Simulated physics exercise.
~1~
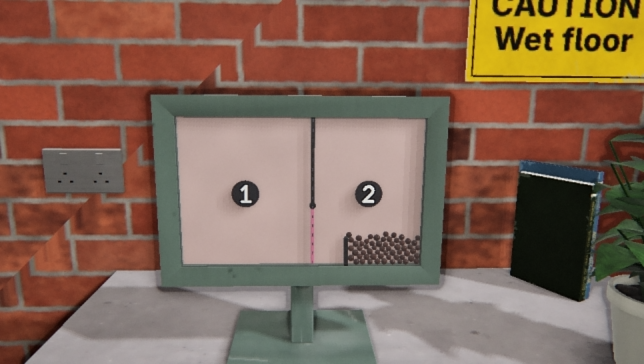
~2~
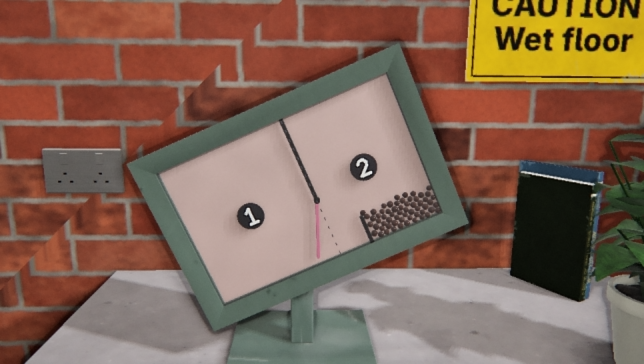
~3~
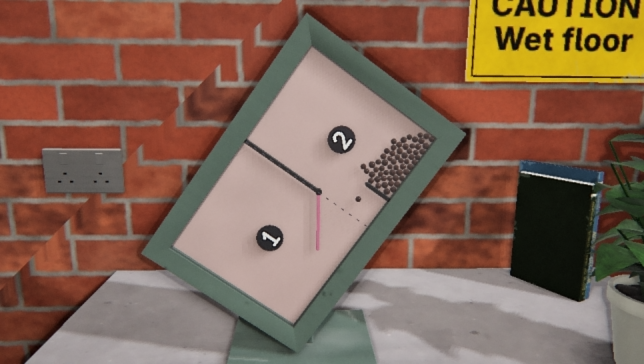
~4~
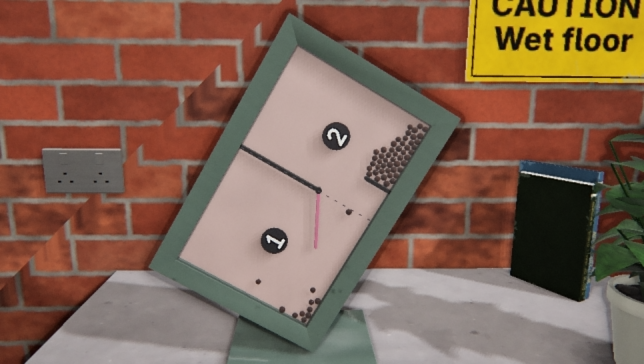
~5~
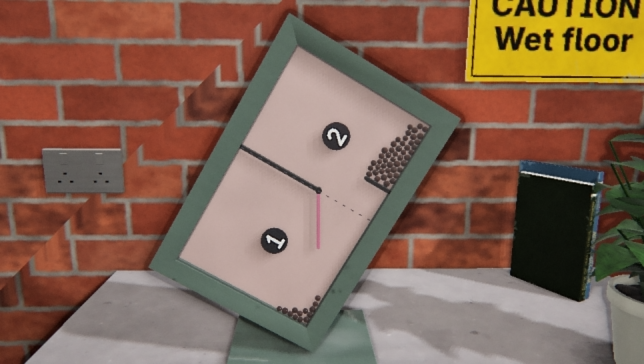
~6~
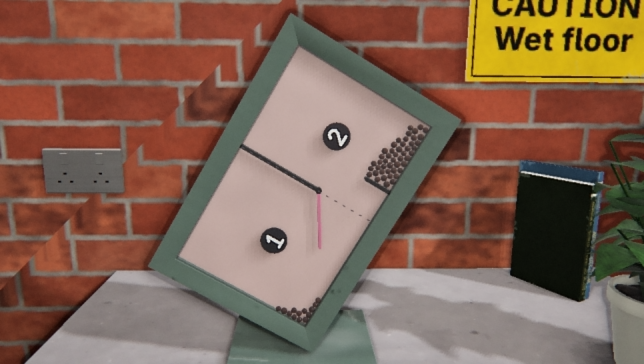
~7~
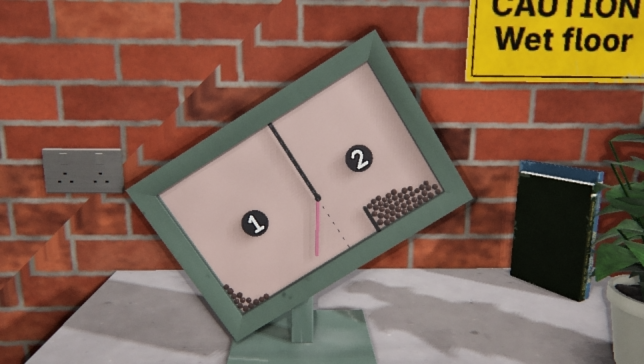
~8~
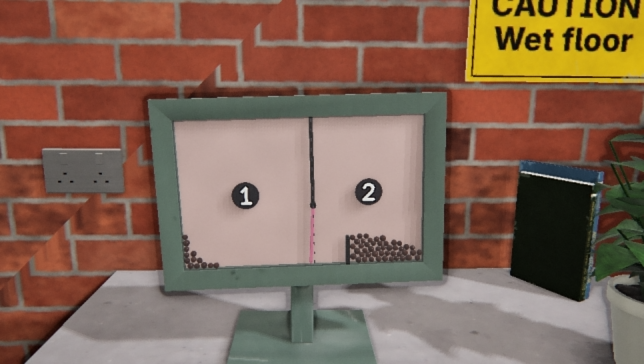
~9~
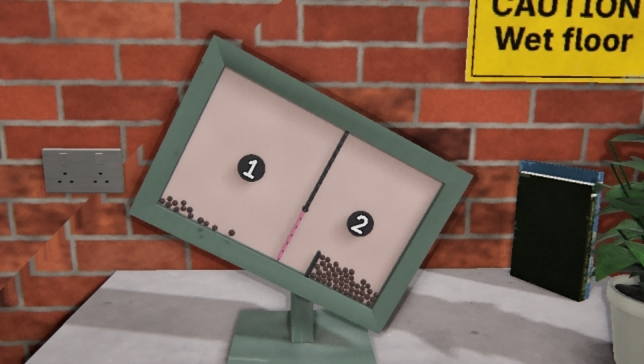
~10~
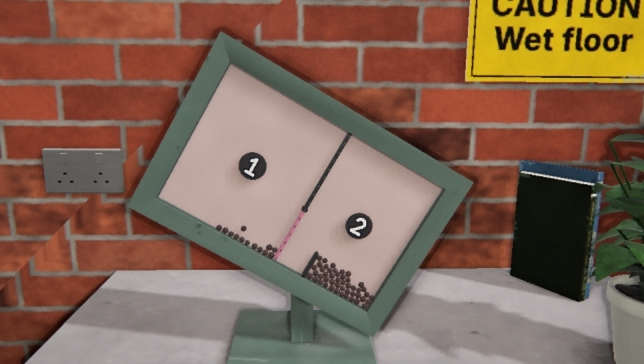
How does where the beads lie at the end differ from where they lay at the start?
At the start all the beads were piled at the bottom right, in side two. At the end a smaller share lay in side one on the left, against the pink flap, while most were still in side two.
